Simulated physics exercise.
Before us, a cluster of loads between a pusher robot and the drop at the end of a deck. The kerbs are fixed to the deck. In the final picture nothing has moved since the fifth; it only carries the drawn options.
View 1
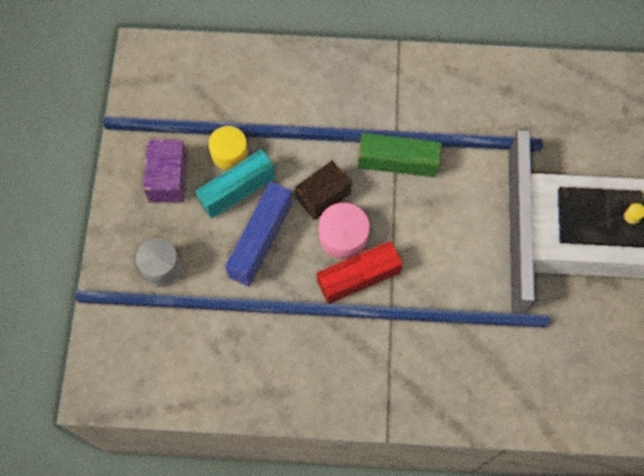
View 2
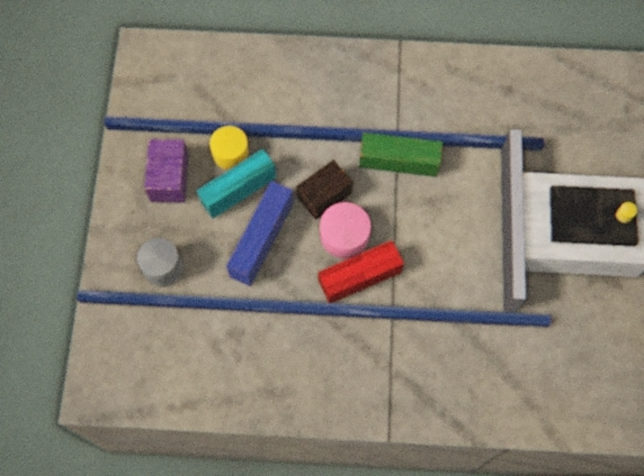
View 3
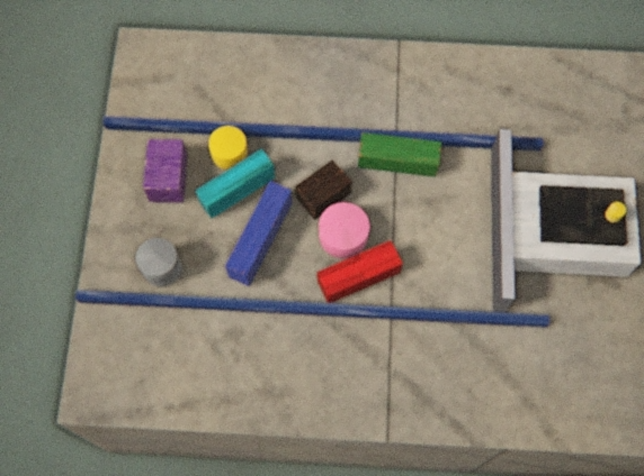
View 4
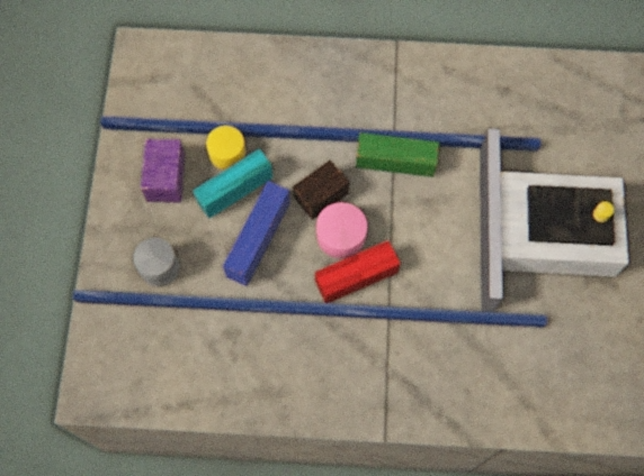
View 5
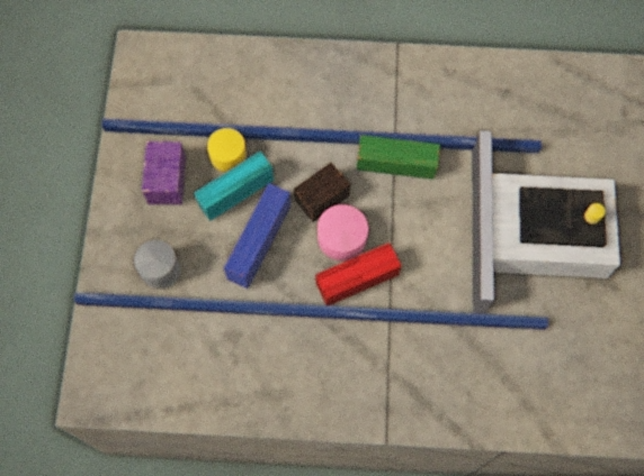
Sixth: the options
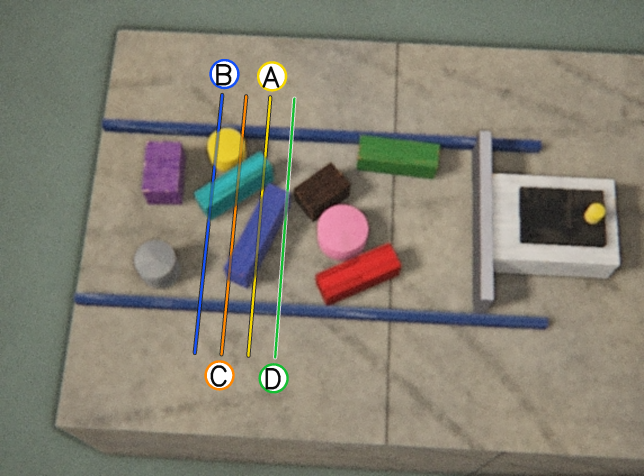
On a stone-patterned deck between two blue rails, a white robot with a wide grey pusher plate slid slowly a short way left toward a scattered cluster of colourful blocks and canisters, which stayed still.
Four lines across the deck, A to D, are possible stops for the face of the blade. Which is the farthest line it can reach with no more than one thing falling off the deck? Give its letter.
At B, and not beyond.
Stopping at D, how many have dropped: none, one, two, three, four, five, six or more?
In all, none.
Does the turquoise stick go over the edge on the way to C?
By then, no.
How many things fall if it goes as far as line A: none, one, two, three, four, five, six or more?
The count is none.
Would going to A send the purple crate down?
No.
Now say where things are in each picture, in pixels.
Red stick (359, 273); yellow canister (228, 148); green bar (399, 155), in the first frame.
Robot (587, 215); blue bar (261, 234), in the second frame.
Robot (576, 214); pink canister (343, 231), in the third frame.
Robot (564, 214); purple crate (163, 171), in the fourth frame.
Robot (556, 216); red stick (358, 275); yellow canister (227, 150); green bar (398, 157), in the fifth frame.
On the copy, A at (260, 220); B at (209, 217); C at (235, 218); D at (285, 221).
On B. First, robot (455, 211); green bar (340, 157); red stick (334, 275).
Then, robot (355, 206); purple crate (160, 174); grey canister (149, 263).
Finally, robot (278, 202); grey canister (84, 240); purple crate (96, 170); none fallen.
By contrast, A is within the limit but short; C is within the limit but short; D is within the limit but short.
